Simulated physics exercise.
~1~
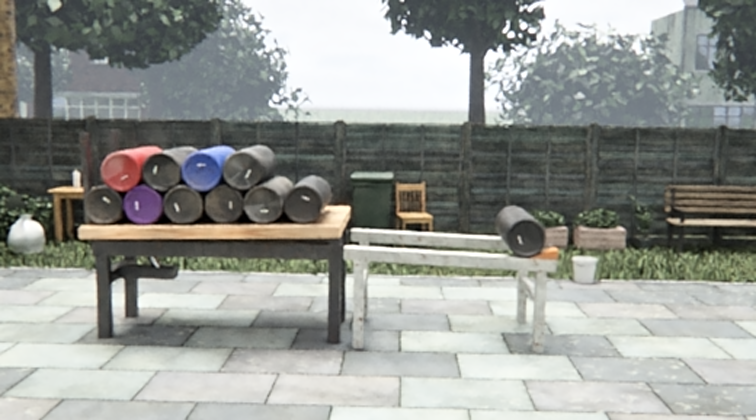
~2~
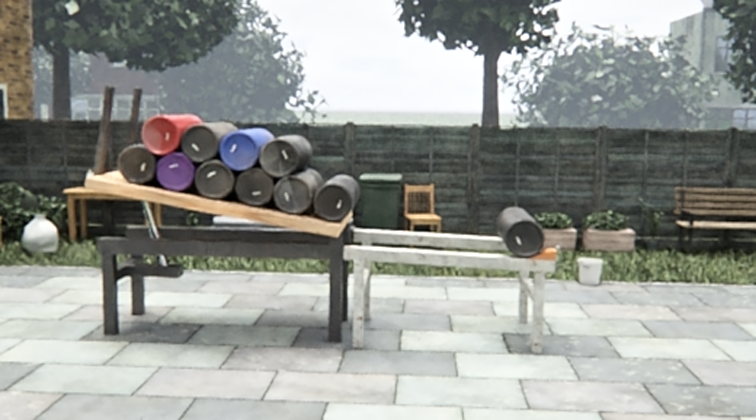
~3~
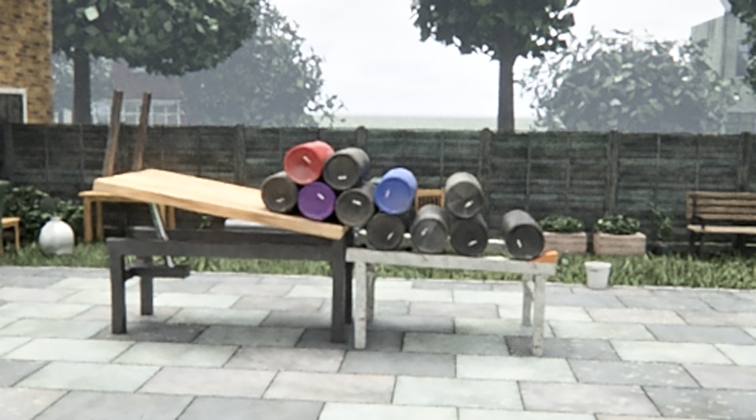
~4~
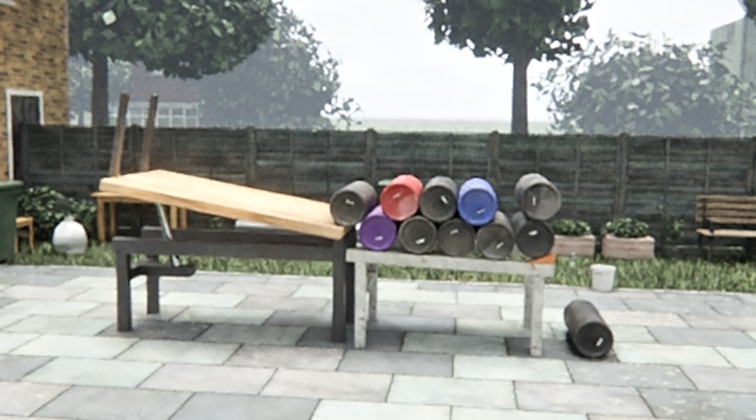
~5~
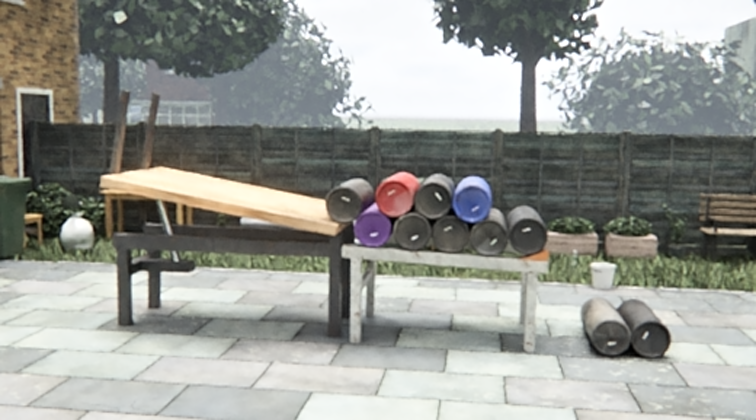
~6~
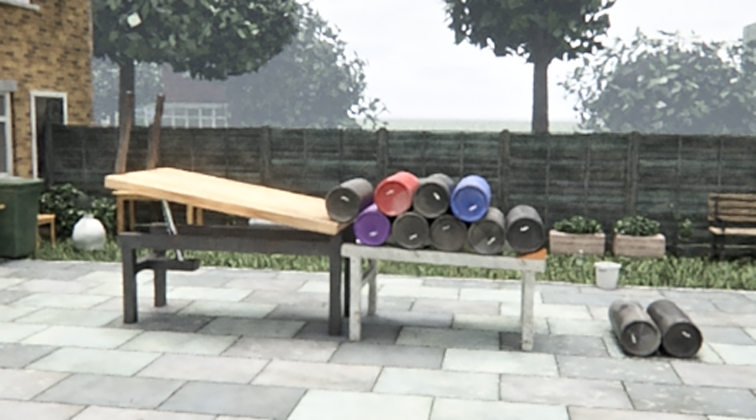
A wooden-topped feed table with dark legs stands on a paved yard before a dark fence, seen from the side, with a low pale rack adjoining its right end. Stacked cylinders lie end-on upon it, mostly dark grey, with one red, one blue and one purple, while a single dark one sits on the rack. The tabletop tilts up at the left, and the stack rolls right onto the rack. Two dark cylinders drop off the far end onto the paving. The purple one settles low on the rack, with red and blue resting above on others.
